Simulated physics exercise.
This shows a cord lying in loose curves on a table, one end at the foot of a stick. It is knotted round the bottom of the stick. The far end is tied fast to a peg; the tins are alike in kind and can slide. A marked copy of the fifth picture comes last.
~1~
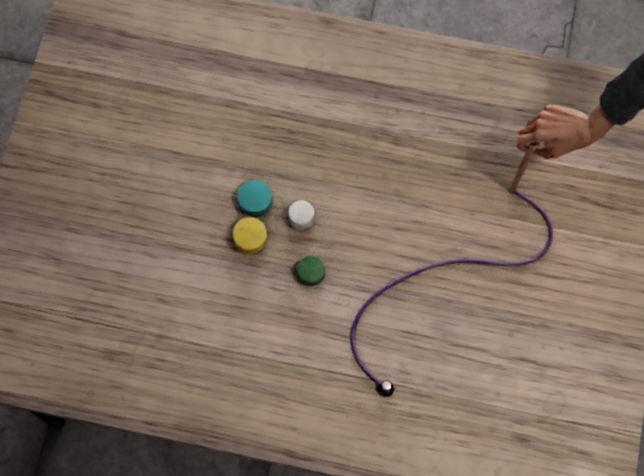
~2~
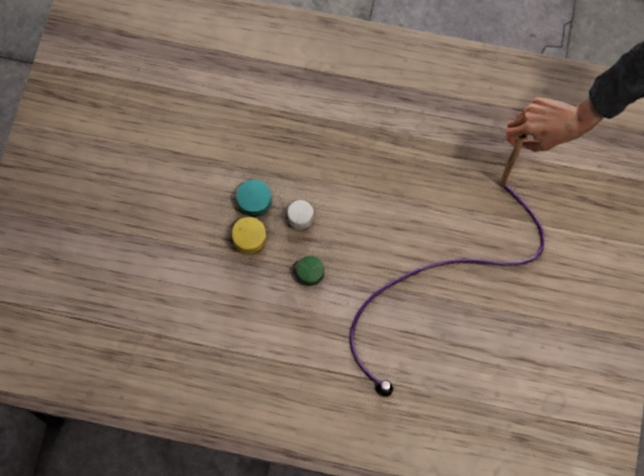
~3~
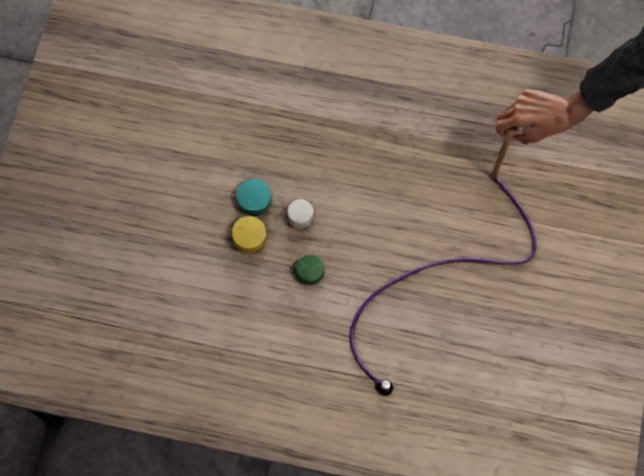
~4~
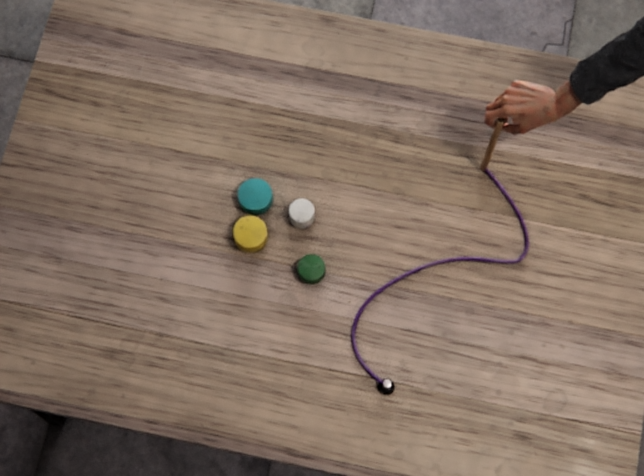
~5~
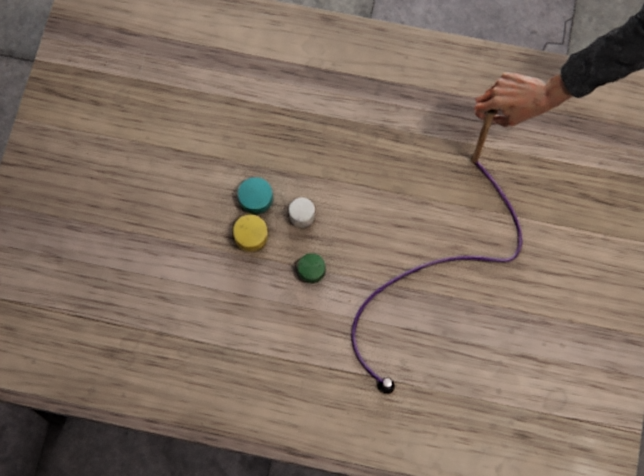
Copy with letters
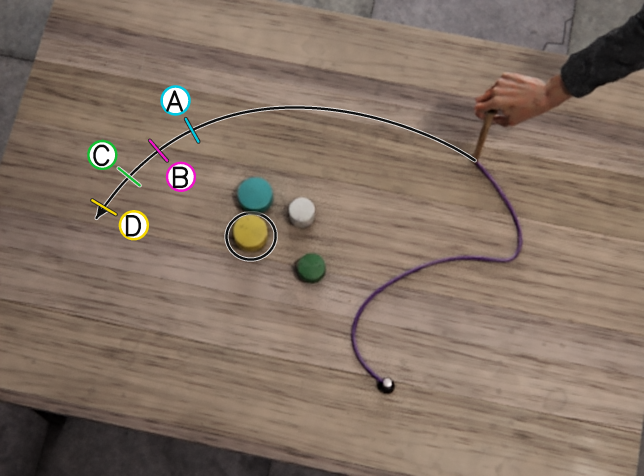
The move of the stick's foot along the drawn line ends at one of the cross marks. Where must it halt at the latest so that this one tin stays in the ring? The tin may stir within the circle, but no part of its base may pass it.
The farthest safe stop is C.
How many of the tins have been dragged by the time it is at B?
By then, none.
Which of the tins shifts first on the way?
The white one.
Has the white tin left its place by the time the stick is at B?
No.
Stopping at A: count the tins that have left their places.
The count is none.
On the marked copy, A at (192, 130); B at (159, 151); C at (129, 177); D at (104, 207); the ring at (251, 236); the route from (475, 160) via (267, 109) to (96, 218).
Taking C. A third of the way, foot of the stick (354, 114); yellow tin (251, 233).
Two thirds of the way, foot of the stick (225, 118); yellow tin (251, 233).
When it is over, foot of the stick (129, 177); yellow tin (251, 233); white tin (281, 226); turquoise tin (252, 201); the yellow tin is still in its ring.
As for the rest, A is safe but short; B is safe but short; D drags the ringed tin to (247, 250).
